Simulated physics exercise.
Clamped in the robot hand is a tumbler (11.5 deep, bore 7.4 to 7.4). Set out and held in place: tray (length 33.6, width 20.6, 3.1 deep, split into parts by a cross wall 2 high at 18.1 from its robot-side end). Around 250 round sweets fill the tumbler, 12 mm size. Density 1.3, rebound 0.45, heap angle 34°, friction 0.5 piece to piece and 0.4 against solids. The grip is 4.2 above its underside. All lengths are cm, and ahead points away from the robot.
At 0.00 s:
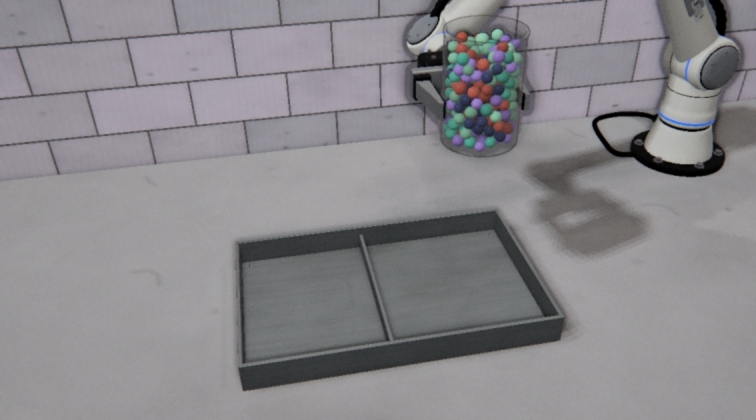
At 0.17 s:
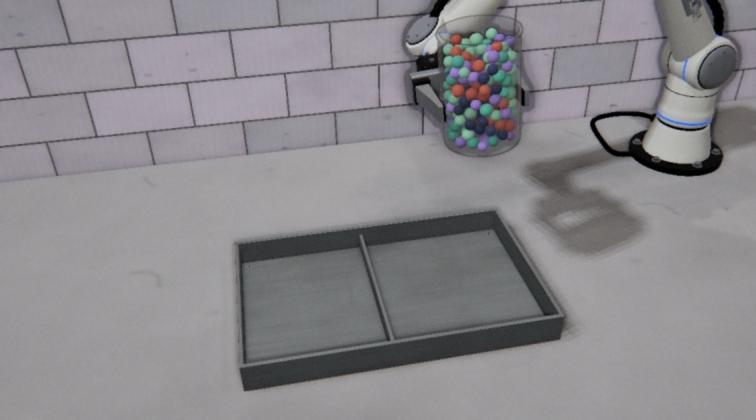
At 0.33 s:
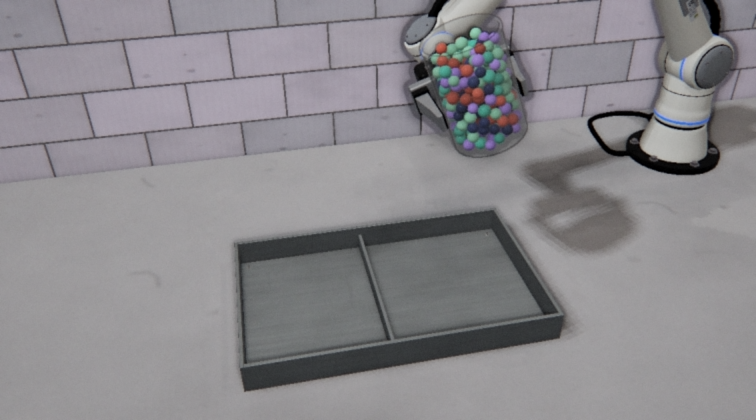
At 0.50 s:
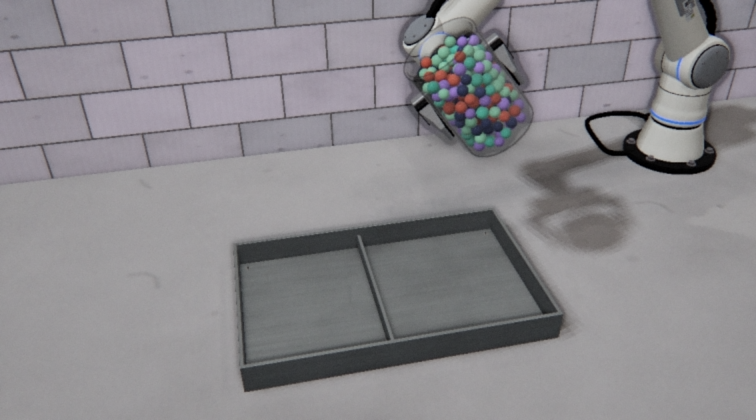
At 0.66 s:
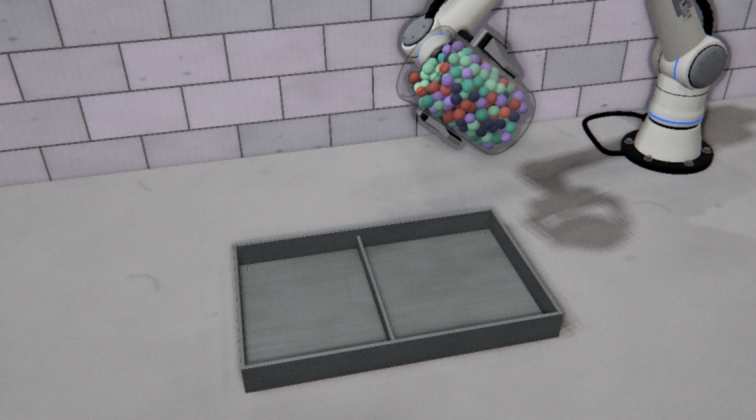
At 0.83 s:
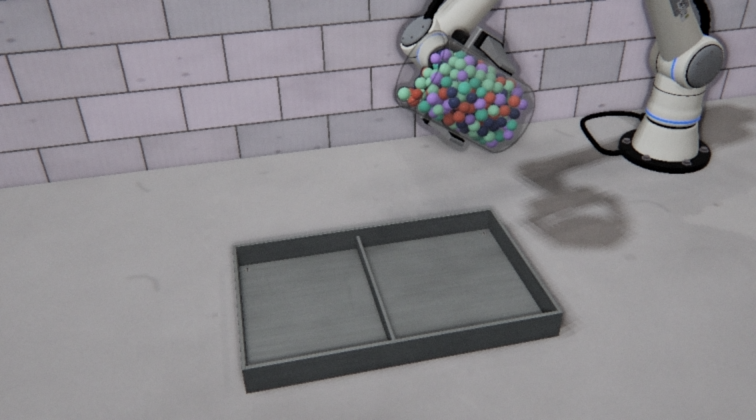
A clear tumbler of colourful round sweets tilts steadily leftward in a robot's grip.
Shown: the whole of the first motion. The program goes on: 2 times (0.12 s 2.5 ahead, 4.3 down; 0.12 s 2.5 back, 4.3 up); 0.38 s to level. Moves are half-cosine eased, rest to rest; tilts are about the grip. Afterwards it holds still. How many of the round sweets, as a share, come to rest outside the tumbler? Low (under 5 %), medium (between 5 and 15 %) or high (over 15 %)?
Answer: Low; under 5 % of the round sweets finish outside the tumbler.
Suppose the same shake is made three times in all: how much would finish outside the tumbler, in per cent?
In that case some 5 per cent.
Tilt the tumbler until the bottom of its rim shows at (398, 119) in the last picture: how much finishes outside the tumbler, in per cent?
Some 10 per cent.
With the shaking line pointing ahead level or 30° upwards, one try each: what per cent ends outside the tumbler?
About 20 and 35 per cent.
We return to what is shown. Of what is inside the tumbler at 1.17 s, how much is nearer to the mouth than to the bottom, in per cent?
Roughly 45 per cent.
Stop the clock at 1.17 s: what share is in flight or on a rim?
Some 0 per cent.
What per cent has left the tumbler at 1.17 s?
Near 0 per cent so far.
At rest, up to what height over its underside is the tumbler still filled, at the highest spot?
Roughly 11.5 cm.
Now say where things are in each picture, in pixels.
The first frame shows tumbler middle at (482, 88), level; upper third of the load around (486, 60), from x 450 to 515, top at y 35; 251 in the tumbler.
The second frame shows tumbler middle at (481, 88), tilted 5° forward; upper third of the load around (483, 62), from x 450 to 515, top at y 35.
The third frame shows tumbler middle at (476, 88), tilted 19° forward; upper third of the load around (477, 63), from x 435 to 515, top at y 35.
The fourth frame shows tumbler middle at (471, 91), tilted 37° forward; upper third of the load around (466, 69), from x 425 to 520, top at y 40.
The fifth frame shows tumbler middle at (468, 94), tilted 51° forward; upper third of the load around (460, 74), from x 415 to 525, top at y 45.
The sixth frame shows tumbler middle at (466, 95), tilted 56° forward; upper third of the load around (460, 76), from x 405 to 525, top at y 55; 251 in the tumbler.
By 1.17 s, tilted 56° forward, highest piece 26 above the table; 250 in the tumbler, 1 in flight or on a rim.
By 1.52 s, tilted 24° forward, highest piece 30 above the table; 245 in the tumbler, 2 in the far-side part, 1 in the robot-side part, 3 in flight or on a rim.
By 1.89 s, level, highest piece 32 above the table; 245 in the tumbler, 4 in the far-side part, 2 in the robot-side part.
By 2.94 s, level, highest piece 32 above the table; 245 in the tumbler, 4 in the far-side part, 2 in the robot-side part.
Final count, 245 in the tumbler, 4 in the far-side part, 2 in the robot-side part. That is 2 % outside the tumbler.
